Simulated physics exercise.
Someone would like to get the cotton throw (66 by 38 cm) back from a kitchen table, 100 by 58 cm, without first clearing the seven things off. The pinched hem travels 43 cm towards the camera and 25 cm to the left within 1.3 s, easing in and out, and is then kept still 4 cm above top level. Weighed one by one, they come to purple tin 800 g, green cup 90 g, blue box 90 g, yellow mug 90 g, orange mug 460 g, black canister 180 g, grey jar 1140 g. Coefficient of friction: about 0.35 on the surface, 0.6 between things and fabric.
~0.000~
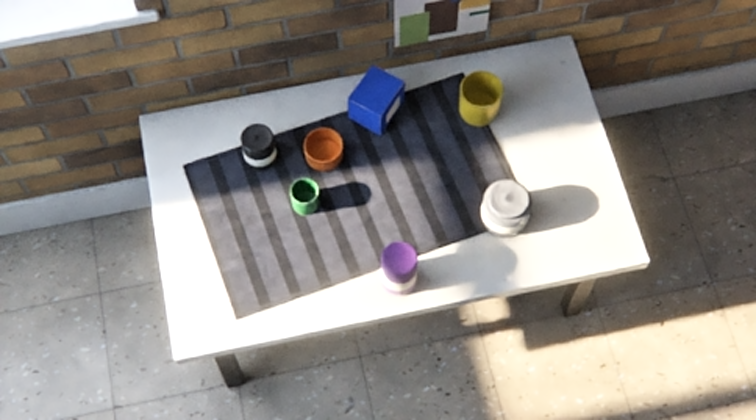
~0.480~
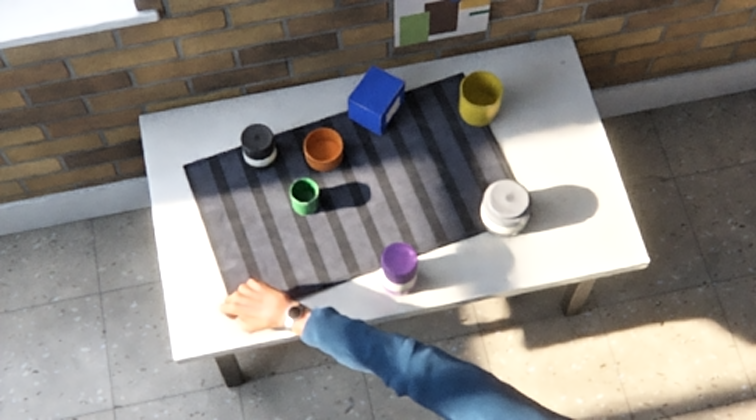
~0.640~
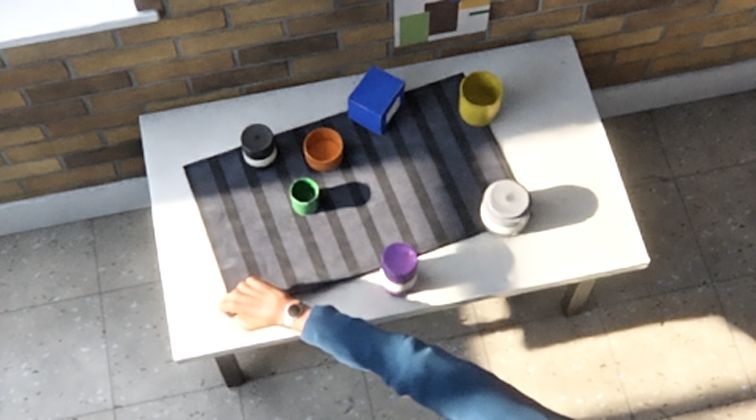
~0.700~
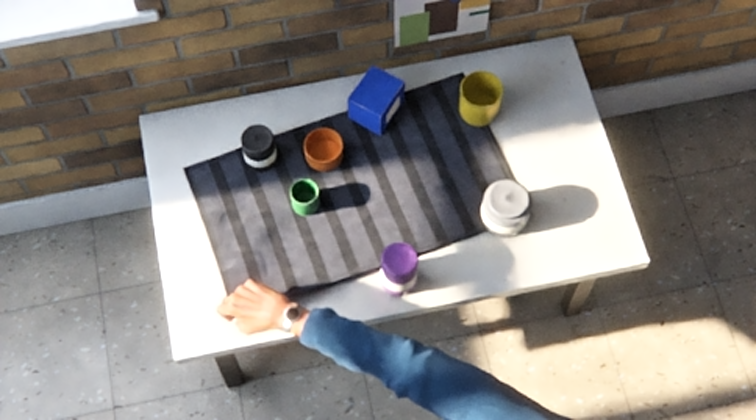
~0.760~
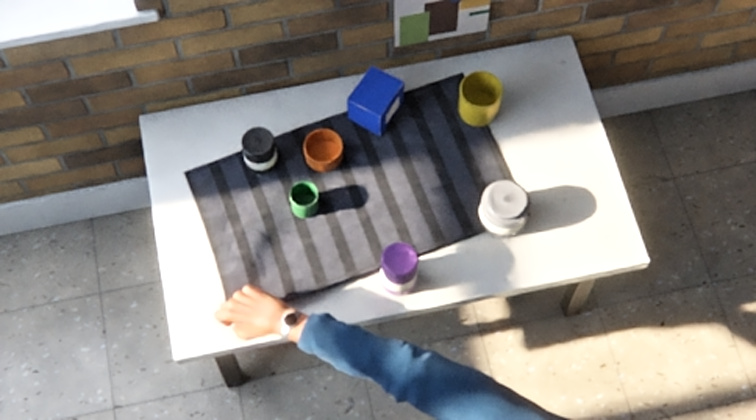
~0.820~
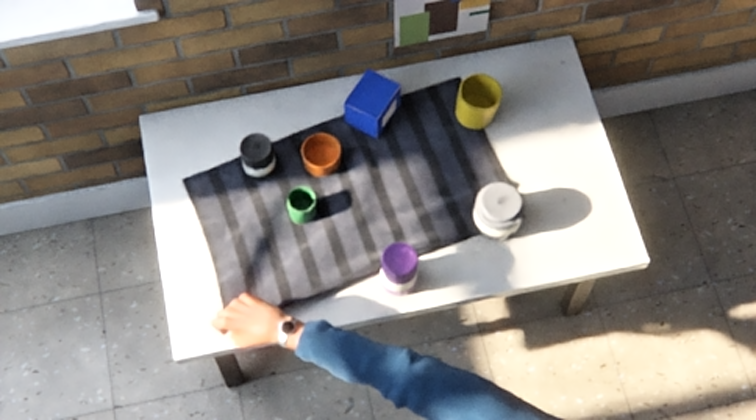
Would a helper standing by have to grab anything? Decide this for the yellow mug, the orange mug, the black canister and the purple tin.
My prediction: The yellow mug fails to come off, the orange mug fails to stay up, the black canister fails to stay up, the purple tin fails to stay up.
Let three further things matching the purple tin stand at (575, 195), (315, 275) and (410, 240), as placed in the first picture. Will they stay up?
Still on top, off the top, off the top.
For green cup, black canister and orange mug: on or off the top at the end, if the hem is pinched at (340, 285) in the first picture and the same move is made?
If so, green cup comes off, black canister comes off and orange mug comes off.
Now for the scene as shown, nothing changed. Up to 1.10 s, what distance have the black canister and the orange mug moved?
Shift - black canister 15 cm, orange mug 15 cm.
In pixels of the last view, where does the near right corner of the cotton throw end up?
In the final picture it's somewhere around (356, 298).
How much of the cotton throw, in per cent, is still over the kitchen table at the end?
Around 25 percent.
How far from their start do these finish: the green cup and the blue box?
About: Green cup over the edge, blue box off the top.
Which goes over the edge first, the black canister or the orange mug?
First: Black.
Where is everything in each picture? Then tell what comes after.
Yellow mug (482, 89); orange mug (323, 145); black canister (257, 137); purple tin (400, 258); cotton throw corners (236, 320) (183, 166), in the first frame.
Cotton throw corners (183, 166); grip (235, 317), in the second frame.
Cotton throw corners (183, 167); grip (234, 316), in the third frame.
Cotton throw corners (183, 169); grip (233, 319), in the fourth frame.
Green cup (304, 194); black canister (258, 141); cotton throw corners (184, 173); grip (231, 324), in the fifth frame.
Yellow mug (479, 92); orange mug (321, 150); black canister (256, 147); purple tin (400, 258); cotton throw corners (182, 180); grip (228, 332), in the sixth frame.
After 1.1 s, 95 % of the cotton throw is still over the top; black canister 16 cm off its start, orange mug 15 cm off its start, yellow mug 10 cm off its start.
After 1.4 s, 70 % of the cotton throw is still over the top; black canister 33 cm off its start, orange mug 31 cm off its start, yellow mug 18 cm off its start.
After 1.6 s, 45 % of the cotton throw is still over the top; black canister 48 cm off its start at (149, 341), orange mug 45 cm off its start at (222, 326), yellow mug 18 cm off its start at (432, 150).
After 1.9 s, 25 % of the cotton throw is still over the top; black canister over the edge, orange mug over the edge, purple tin over the edge.
After 3.5 s, 25 % of the cotton throw is still over the top; orange mug over the edge, black canister over the edge, purple tin over the edge, yellow mug 18 cm off its start at (432, 150).
